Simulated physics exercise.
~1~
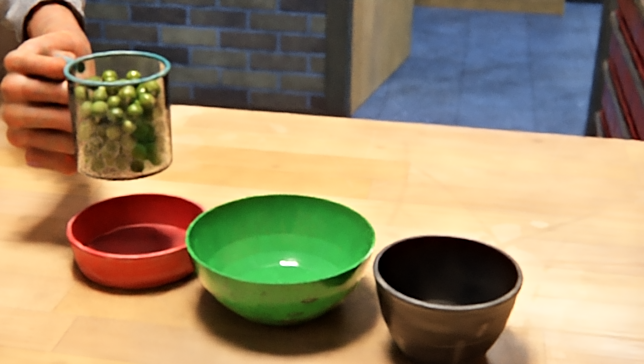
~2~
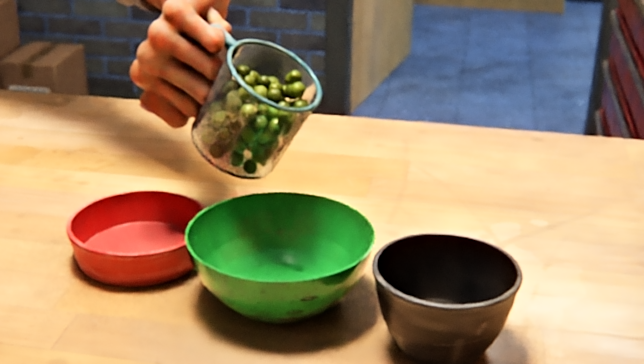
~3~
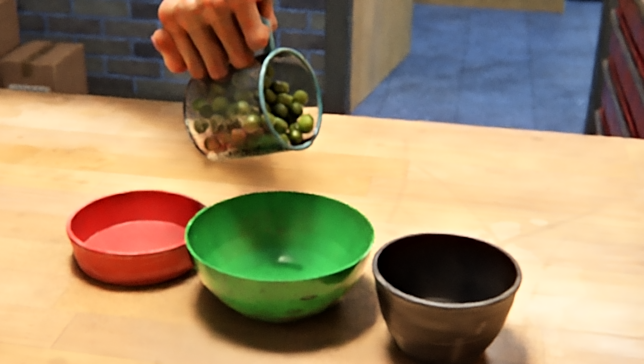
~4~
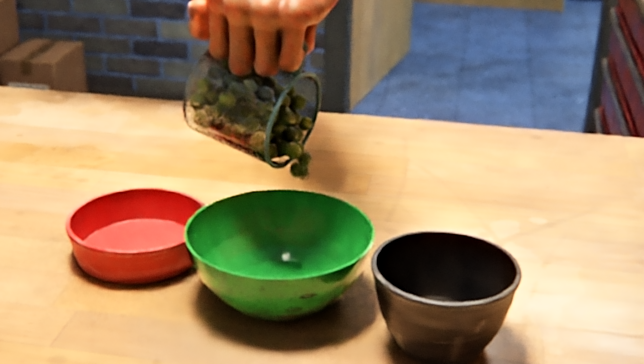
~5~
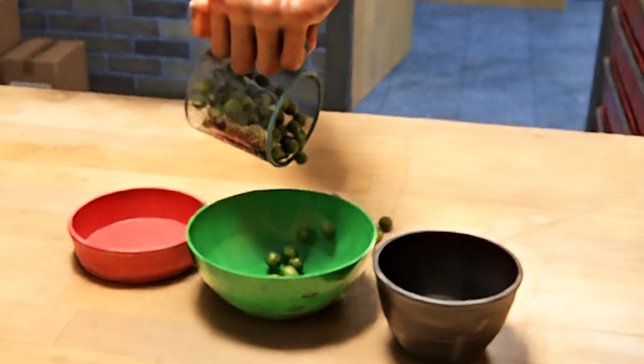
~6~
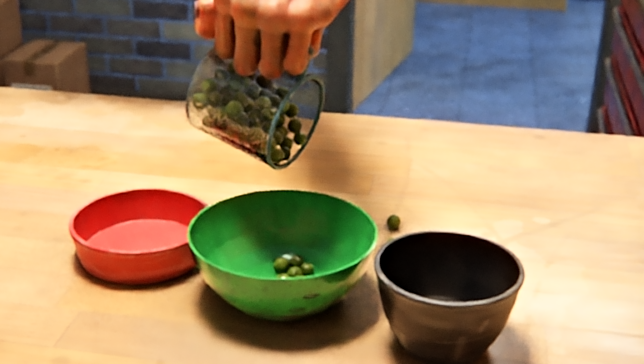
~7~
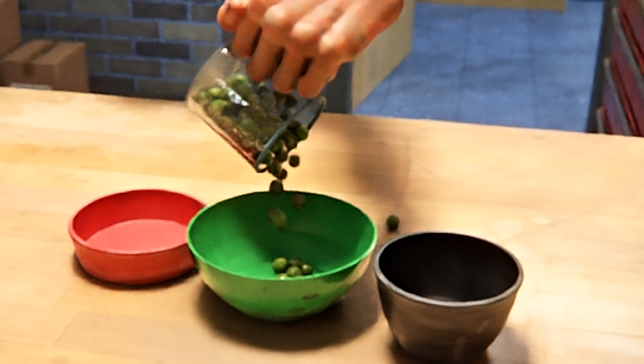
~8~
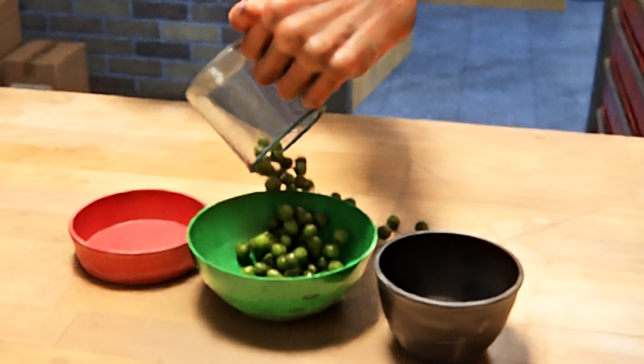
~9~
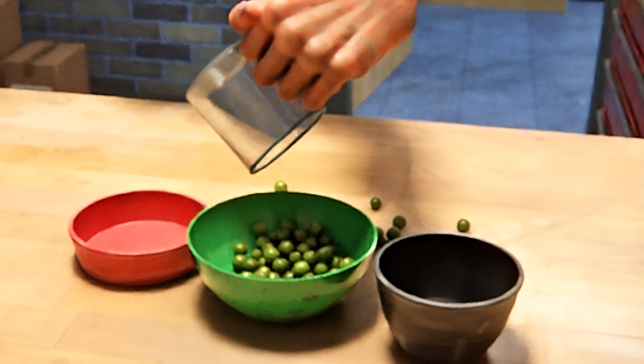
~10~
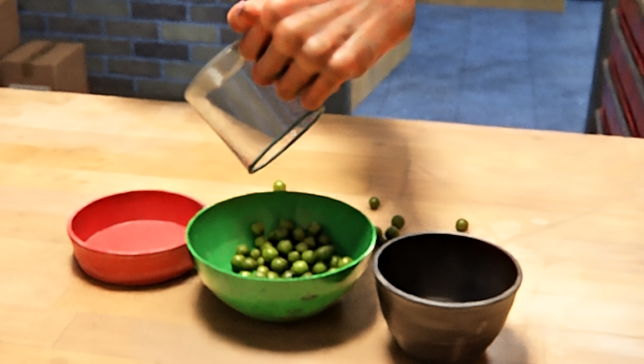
Hand tipping a glass cup of small green olives over a green bowl, filling it partly while several scatter on the table.
